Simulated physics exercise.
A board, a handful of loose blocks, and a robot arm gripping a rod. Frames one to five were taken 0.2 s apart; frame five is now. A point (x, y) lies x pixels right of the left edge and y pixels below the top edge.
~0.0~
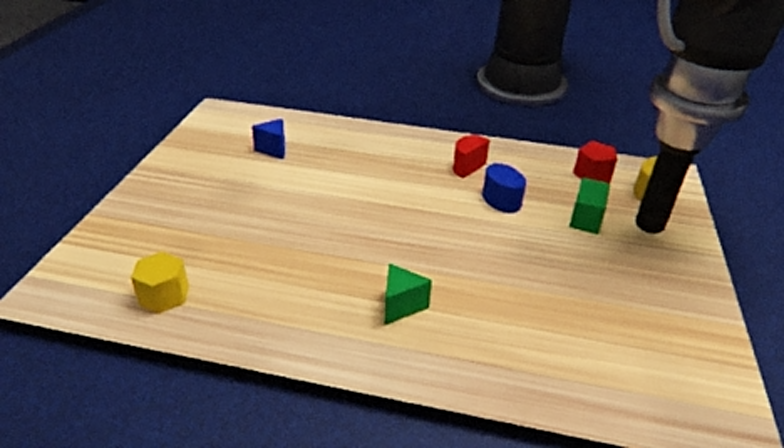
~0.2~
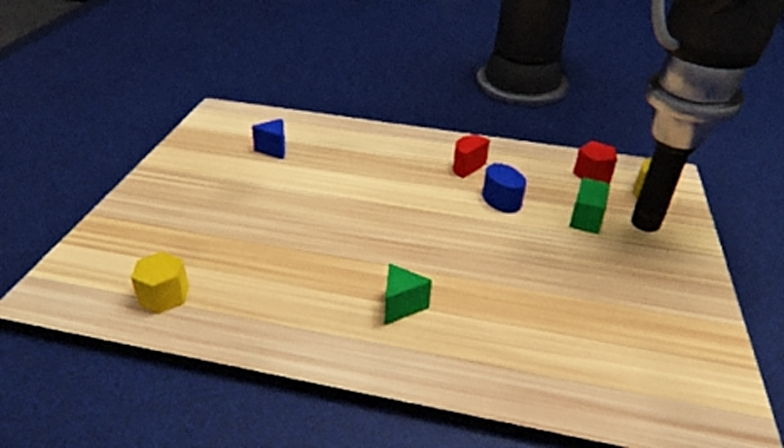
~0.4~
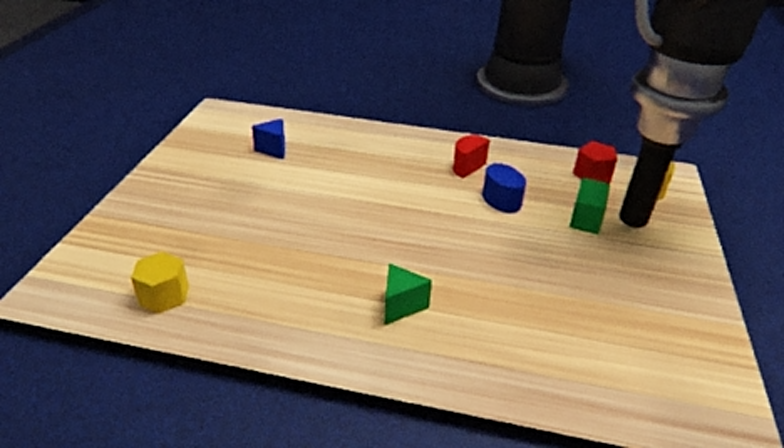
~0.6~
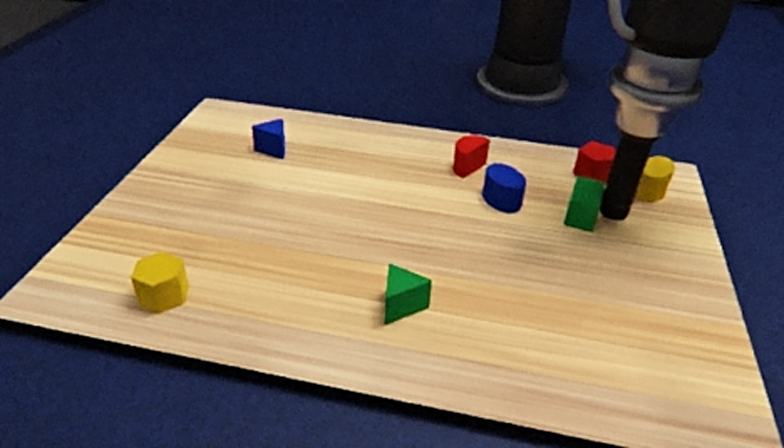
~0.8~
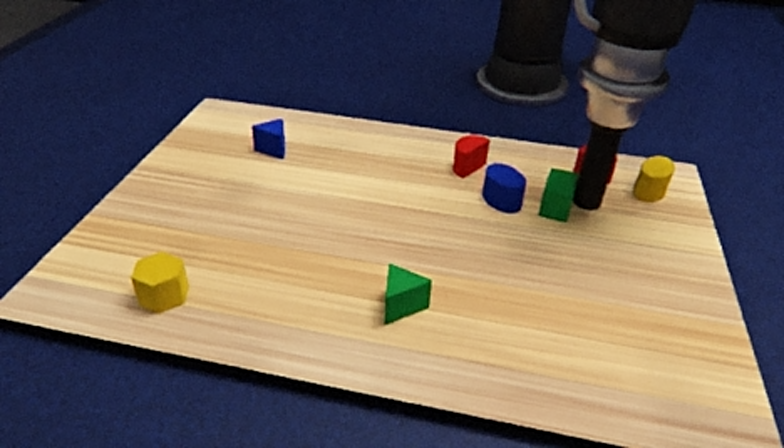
A robot arm holding a dark rod reaches down over the right side of a light wooden board on a blue surface, seen from above at an angle. A blue triangle sits far left, a yellow hexagon and green triangle nearer, and red, blue, green and yellow blocks toward the far right. The rod slides left, meets the green oblong block and pushes it a short way toward the blue elliptical one, while the camera stays still.
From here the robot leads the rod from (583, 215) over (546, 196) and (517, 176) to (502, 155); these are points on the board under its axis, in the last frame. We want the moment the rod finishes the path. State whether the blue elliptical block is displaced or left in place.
Answer: Moved.
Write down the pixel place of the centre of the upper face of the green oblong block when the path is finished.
The middle of its top is at (513, 168).
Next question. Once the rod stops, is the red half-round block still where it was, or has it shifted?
Still in place.
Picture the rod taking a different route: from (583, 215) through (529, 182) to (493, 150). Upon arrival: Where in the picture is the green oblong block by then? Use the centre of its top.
Its top middle: (519, 169).
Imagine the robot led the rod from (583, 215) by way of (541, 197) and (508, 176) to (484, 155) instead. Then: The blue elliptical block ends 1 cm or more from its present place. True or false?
True
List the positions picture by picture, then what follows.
In the first frame, lower end of the rod at (650, 226), tops of blocks, red half-round block at (471, 142), blue elliptical block at (506, 174), green oblong block at (594, 192).
In the second frame, rod at (645, 224), blocks as before.
In the third frame, rod at (633, 220), blocks as before.
In the fourth frame, rod at (613, 213), green oblong block at (589, 190).
In the fifth frame, rod at (587, 203), red half-round block at (471, 142), blue elliptical block at (506, 174), green oblong block at (562, 181).
The first path, step by step. One third of the way, rod at (549, 185); blue elliptical block at (495, 174); green oblong block at (524, 171), turned 35° anticlockwise.
Two thirds of the way, rod at (519, 165); blue elliptical block at (486, 175); green oblong block at (513, 168), turned 50° anticlockwise.
At the end, rod at (504, 144); red half-round block not moved; blue elliptical block at (486, 175); green oblong block at (513, 168), turned 50° anticlockwise.
